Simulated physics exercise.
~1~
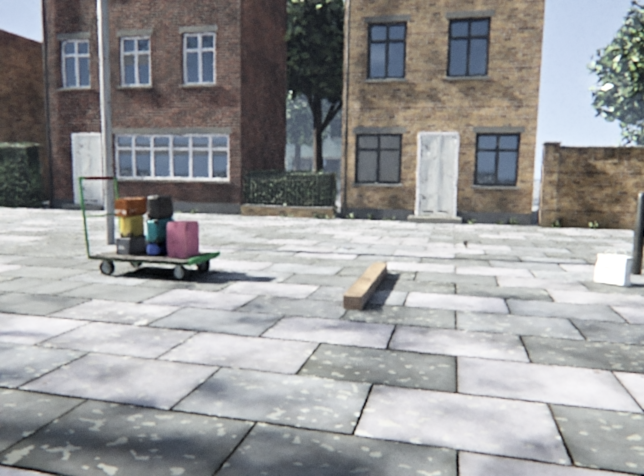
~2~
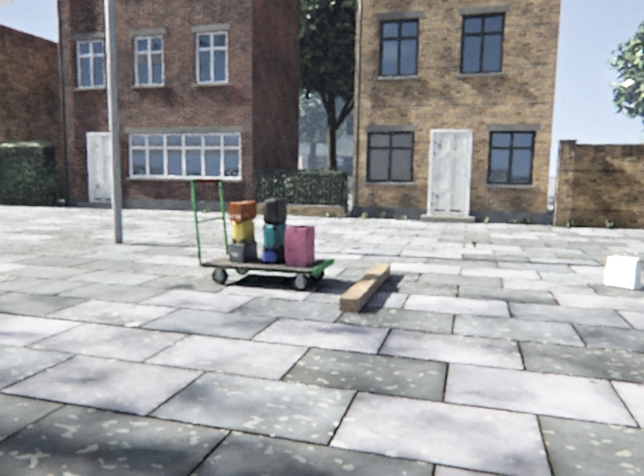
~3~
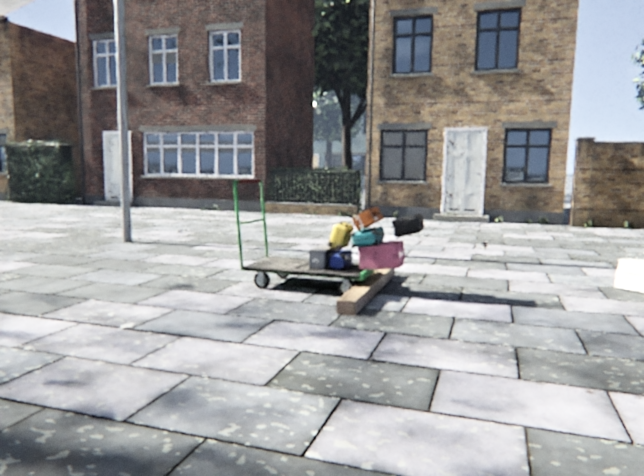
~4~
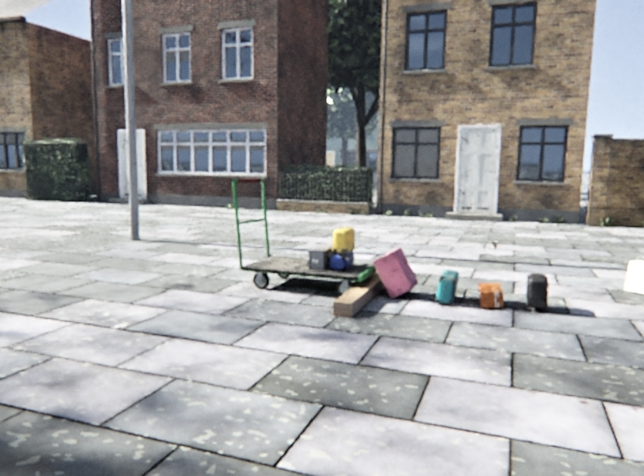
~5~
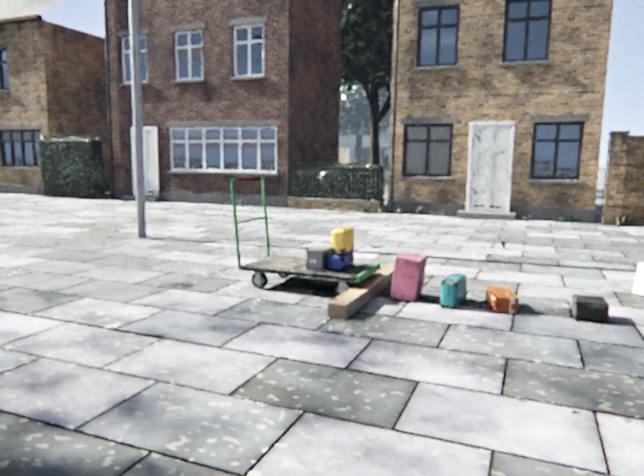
On a paved square in front of brick houses, a green-handled flatbed trolley stacked with colourful luggage rolls to the right toward a wooden beam lying on the ground. It reaches the beam and stops short, and the upper pieces and the pink case at the front pitch forward over it. The black, orange, teal and pink pieces drop to the paving beyond the beam, and the black one topples from upright onto its side. The yellow suitcase stays aboard, upright beside the blue and grey pieces, while the four fallen ones lie strung out to the right.
